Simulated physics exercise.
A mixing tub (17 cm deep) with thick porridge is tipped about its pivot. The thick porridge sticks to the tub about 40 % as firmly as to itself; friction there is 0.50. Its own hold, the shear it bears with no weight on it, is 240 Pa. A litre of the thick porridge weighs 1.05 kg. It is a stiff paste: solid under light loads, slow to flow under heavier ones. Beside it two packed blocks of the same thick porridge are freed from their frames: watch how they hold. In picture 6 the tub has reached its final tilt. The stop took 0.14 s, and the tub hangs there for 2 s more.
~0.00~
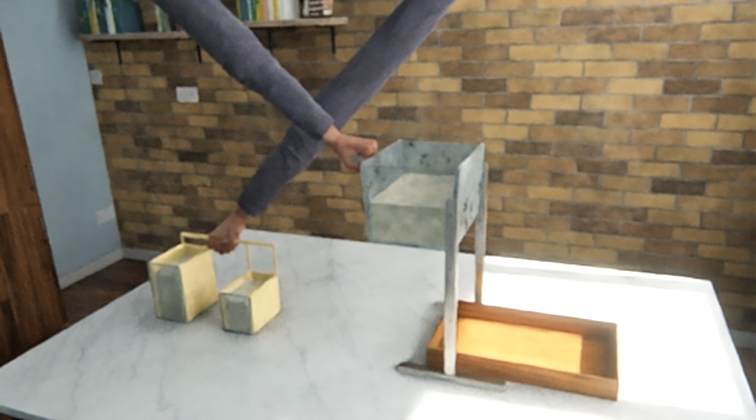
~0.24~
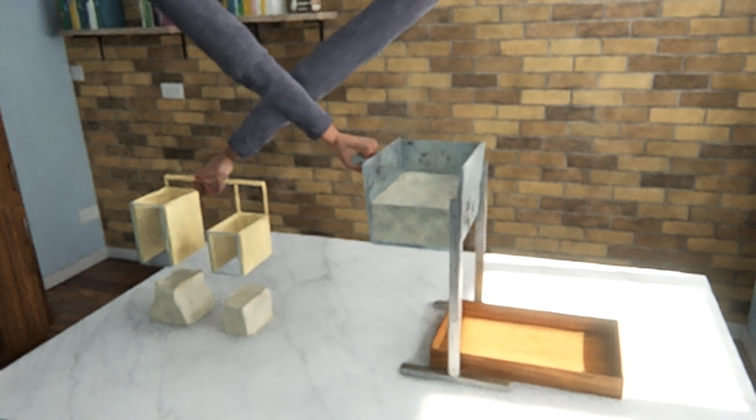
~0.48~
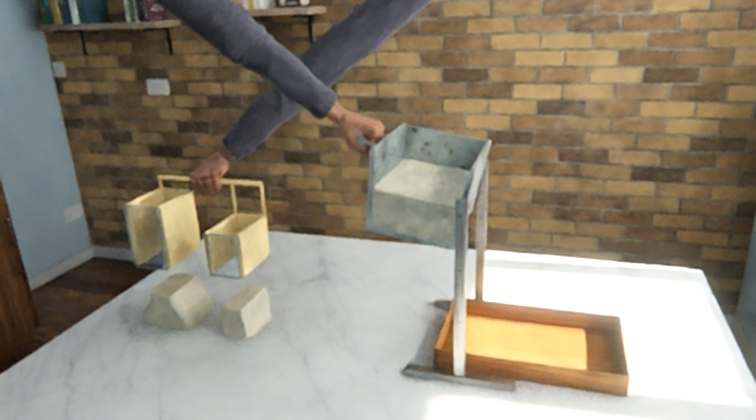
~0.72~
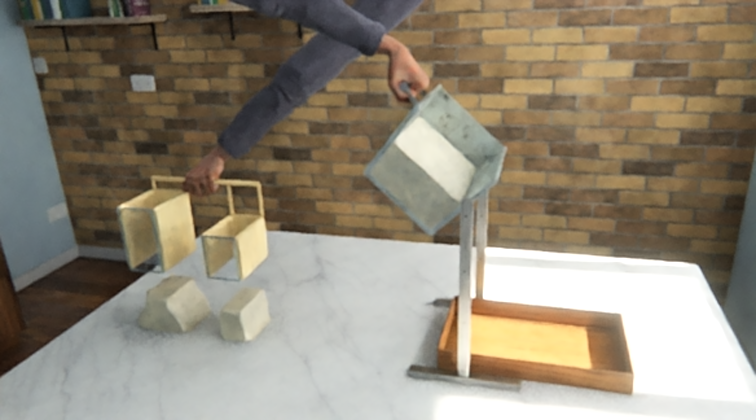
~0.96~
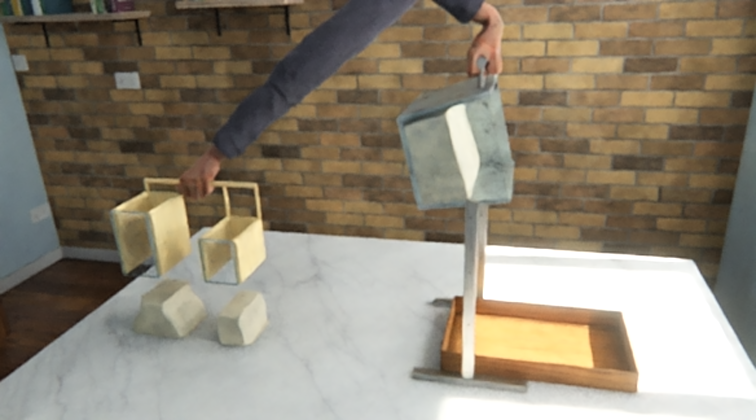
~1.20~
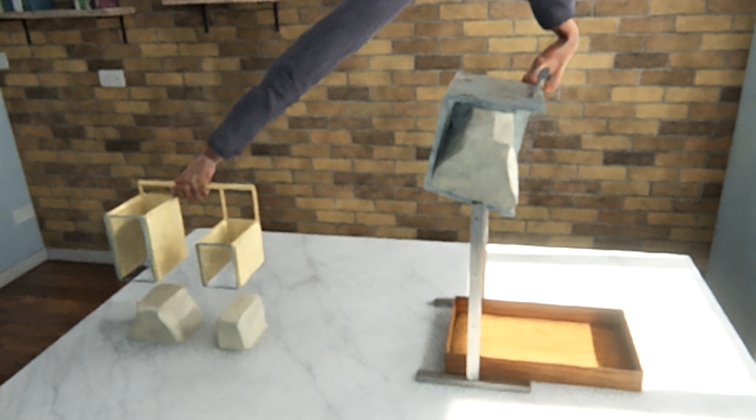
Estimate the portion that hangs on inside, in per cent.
About 0 %.
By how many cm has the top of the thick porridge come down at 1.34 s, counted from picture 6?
About 5 cm.
After 1.34 s, the tub is at 103 degrees and holds 71 %.
After 1.51 s, the tub is at 103 degrees and holds 37 %.
After 1.68 s, the tub is at 103 degrees and holds 26 %.
After 1.85 s, the tub is at 103 degrees and holds 3 %.
After 3.20 s, the tub is at 103 degrees and holds 0 %.
